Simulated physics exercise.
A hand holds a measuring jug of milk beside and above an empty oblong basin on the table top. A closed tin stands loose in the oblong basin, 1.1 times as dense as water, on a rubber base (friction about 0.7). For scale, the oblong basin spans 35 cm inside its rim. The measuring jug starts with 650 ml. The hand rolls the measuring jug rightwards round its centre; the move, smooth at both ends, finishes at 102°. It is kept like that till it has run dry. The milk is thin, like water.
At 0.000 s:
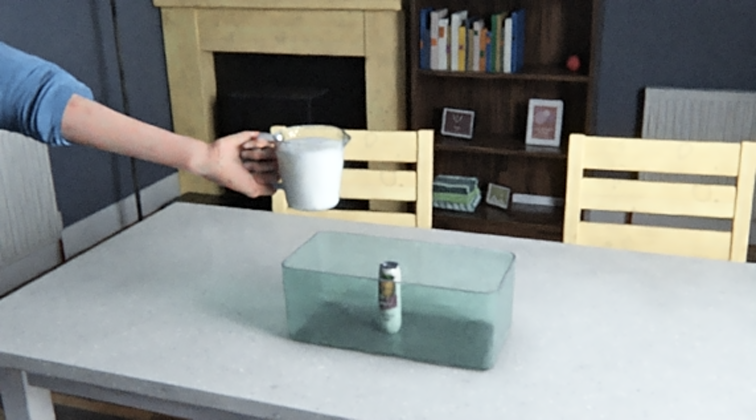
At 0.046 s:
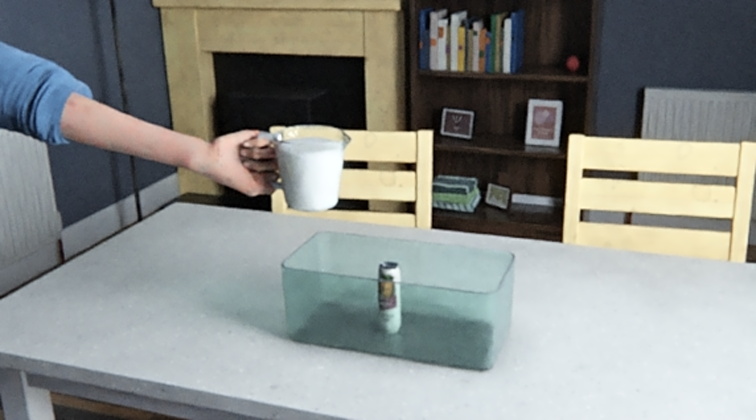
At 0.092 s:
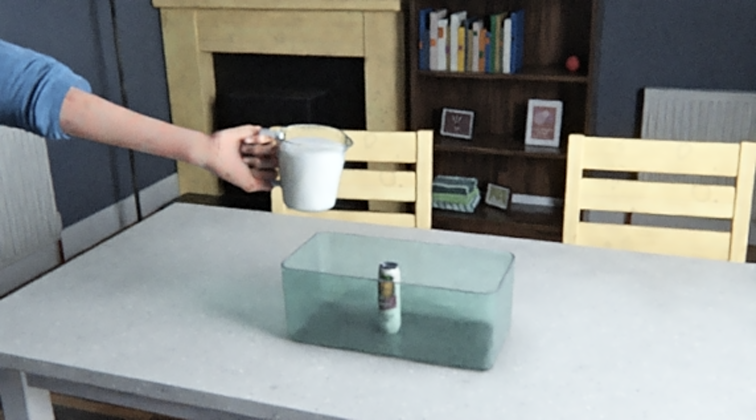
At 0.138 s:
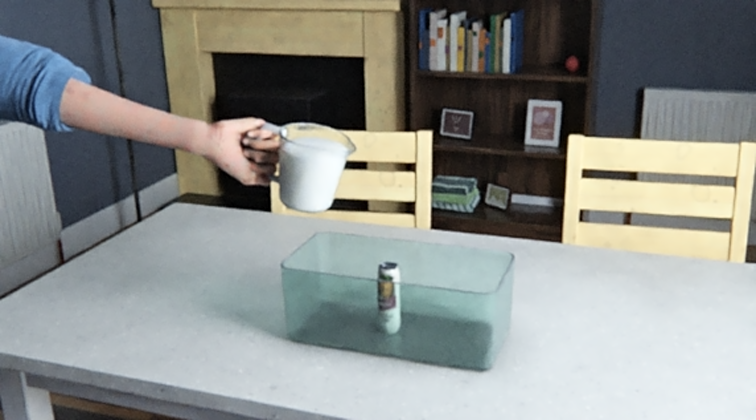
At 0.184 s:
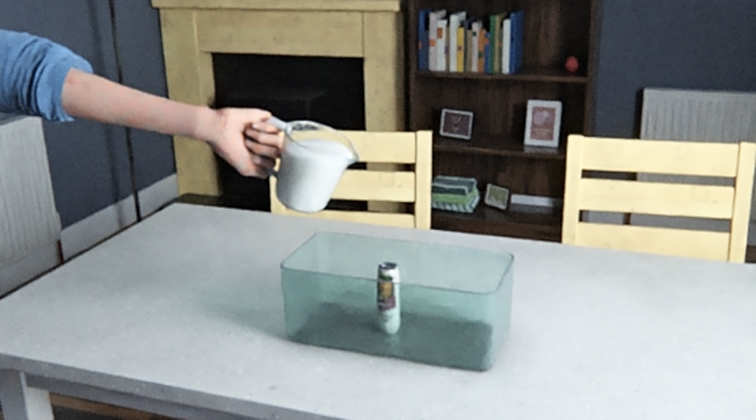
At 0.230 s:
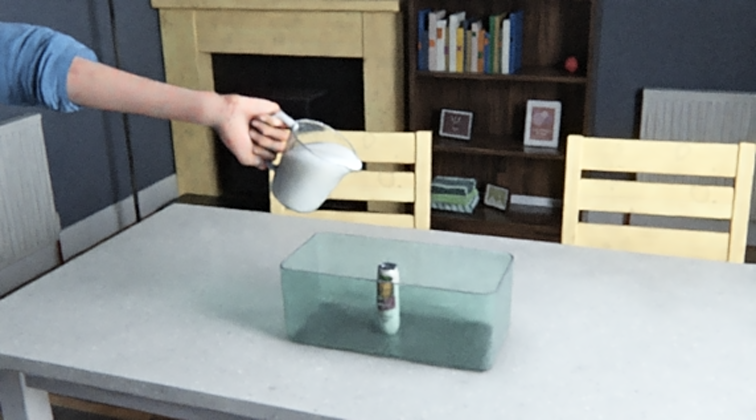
A hand held a clear jug of milk above a greenish see-through basin with a small tin standing inside, then smoothly tilted the jug to the right until the milk reached its lip.
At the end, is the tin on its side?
The tin goes over.
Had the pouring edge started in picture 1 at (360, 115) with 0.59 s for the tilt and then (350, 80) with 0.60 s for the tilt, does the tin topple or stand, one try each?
First it remains upright; then it stays up.
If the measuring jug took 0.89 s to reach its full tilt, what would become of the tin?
The tin topples.
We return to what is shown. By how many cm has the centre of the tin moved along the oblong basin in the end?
Some 8.0 cm.
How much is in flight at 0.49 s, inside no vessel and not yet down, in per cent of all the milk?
Some 28 per cent.
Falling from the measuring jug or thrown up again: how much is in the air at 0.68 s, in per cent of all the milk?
Some 14 per cent.
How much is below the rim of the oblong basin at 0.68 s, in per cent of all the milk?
Some 76 per cent.
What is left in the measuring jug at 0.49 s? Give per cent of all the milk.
Some 50 per cent.
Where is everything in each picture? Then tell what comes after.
The first frame shows tilt 0°; pouring edge (350, 139); surface from (282, 142) to (342, 147); the oblong basin's rim runs from (300, 249) to (507, 274); the tin's top is at (389, 268).
The second frame shows tilt 1°; pouring edge (351, 140); surface from (283, 142) to (342, 148).
The third frame shows tilt 6°; pouring edge (353, 144); surface from (284, 141) to (344, 150).
The fourth frame shows tilt 13°; pouring edge (356, 150); surface from (286, 142) to (347, 151).
The fifth frame shows tilt 22°; pouring edge (359, 159); surface from (288, 145) to (353, 155).
The sixth frame shows tilt 33°; pouring edge (360, 169); surface from (285, 155) to (356, 161); 1 per cent is over the edge.
Then, 0.49 s in, the tilt is 94° and 50 per cent is still to pour; the tin stands where it began.
Then, 0.68 s in, the tilt is 102° and 10 per cent is still to pour; the tin stands where it began.
Then, 0.88 s in, the tilt is 102° and 1 per cent is still to pour; the tin lies on its side.
Then, 1.10 s in, the tilt is 102° and 0 per cent is still to pour; the tin lies on its side.
Finally, the tin lies on its side.
